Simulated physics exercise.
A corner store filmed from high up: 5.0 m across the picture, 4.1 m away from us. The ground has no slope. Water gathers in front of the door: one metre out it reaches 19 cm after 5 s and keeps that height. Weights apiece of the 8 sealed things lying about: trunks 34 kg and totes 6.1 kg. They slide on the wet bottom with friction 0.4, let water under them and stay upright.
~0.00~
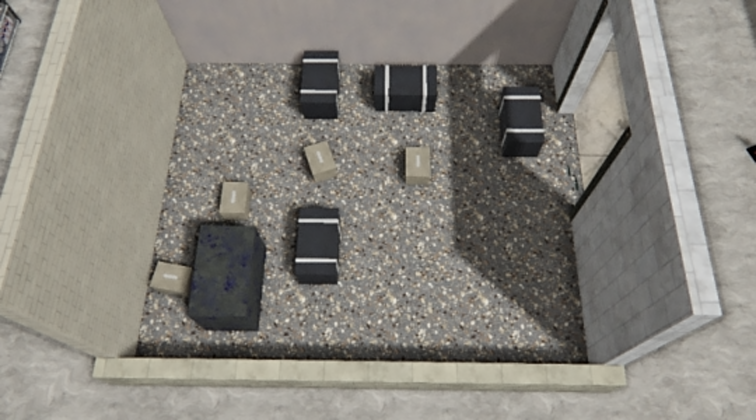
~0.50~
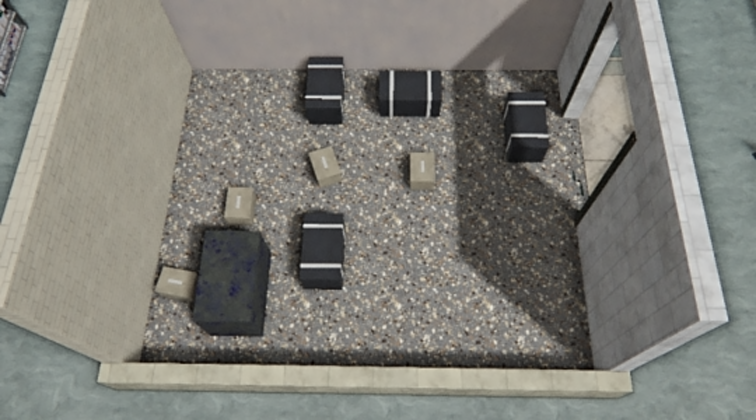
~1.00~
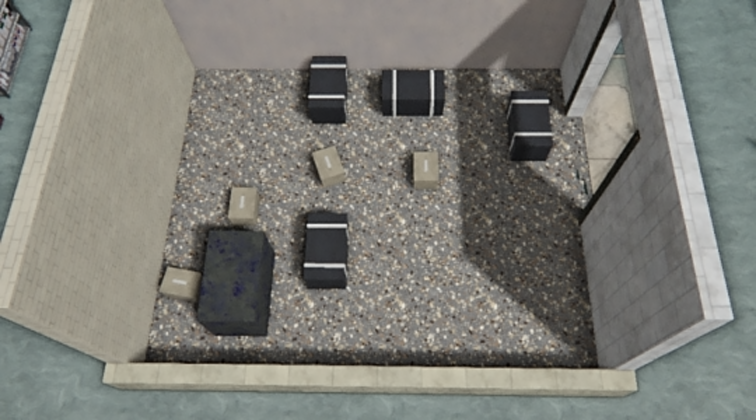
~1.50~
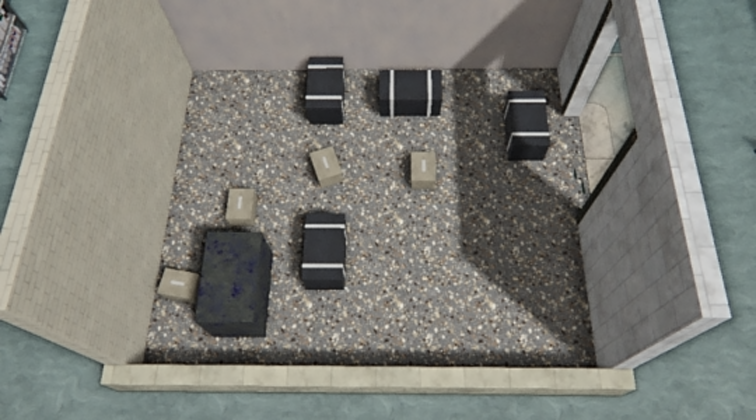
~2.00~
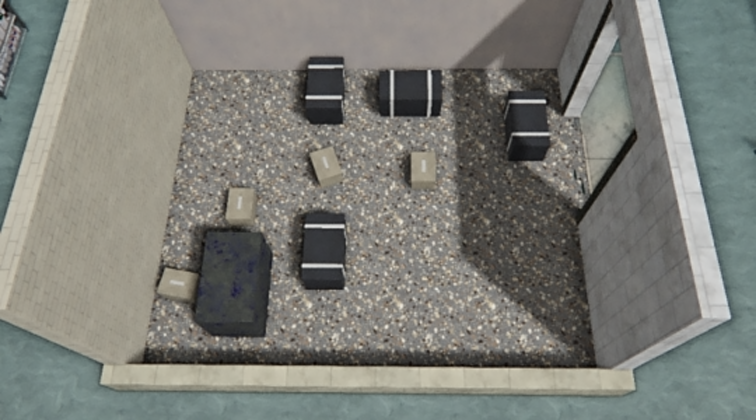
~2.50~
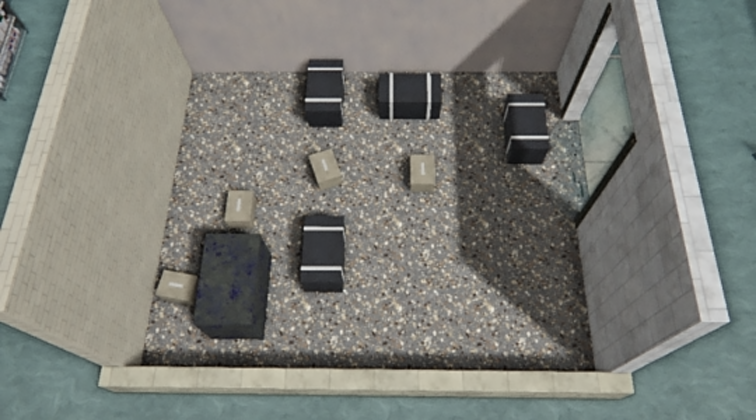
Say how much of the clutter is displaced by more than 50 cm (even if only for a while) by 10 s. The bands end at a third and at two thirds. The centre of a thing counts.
It is from one to two thirds.
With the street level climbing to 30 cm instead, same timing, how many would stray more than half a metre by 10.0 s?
In that case 7 of them.
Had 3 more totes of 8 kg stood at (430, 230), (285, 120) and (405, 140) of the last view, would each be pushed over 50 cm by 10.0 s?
In that order: More, short of it, under.
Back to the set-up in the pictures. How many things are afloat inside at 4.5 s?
At that moment 0.
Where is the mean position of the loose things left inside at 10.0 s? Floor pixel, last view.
Around (309, 171).
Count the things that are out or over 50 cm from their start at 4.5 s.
By then 0.
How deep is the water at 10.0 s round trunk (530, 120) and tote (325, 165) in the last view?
About 8 and 3 cm.
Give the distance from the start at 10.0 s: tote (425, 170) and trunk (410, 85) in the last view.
In that order: 150 cm, 10 cm.
After 3.5 s 0 of 8 are over 50 cm from their spots; 0 afloat.
After 4.5 s 0 of 8 are over 50 cm from their spots; 0 afloat.
After 7.0 s 2 of 8 are over 50 cm from their spots; 0 afloat.
After 10.0 s 4 of 8 are over 50 cm from their spots, and 4 have been at some point; 1 afloat.
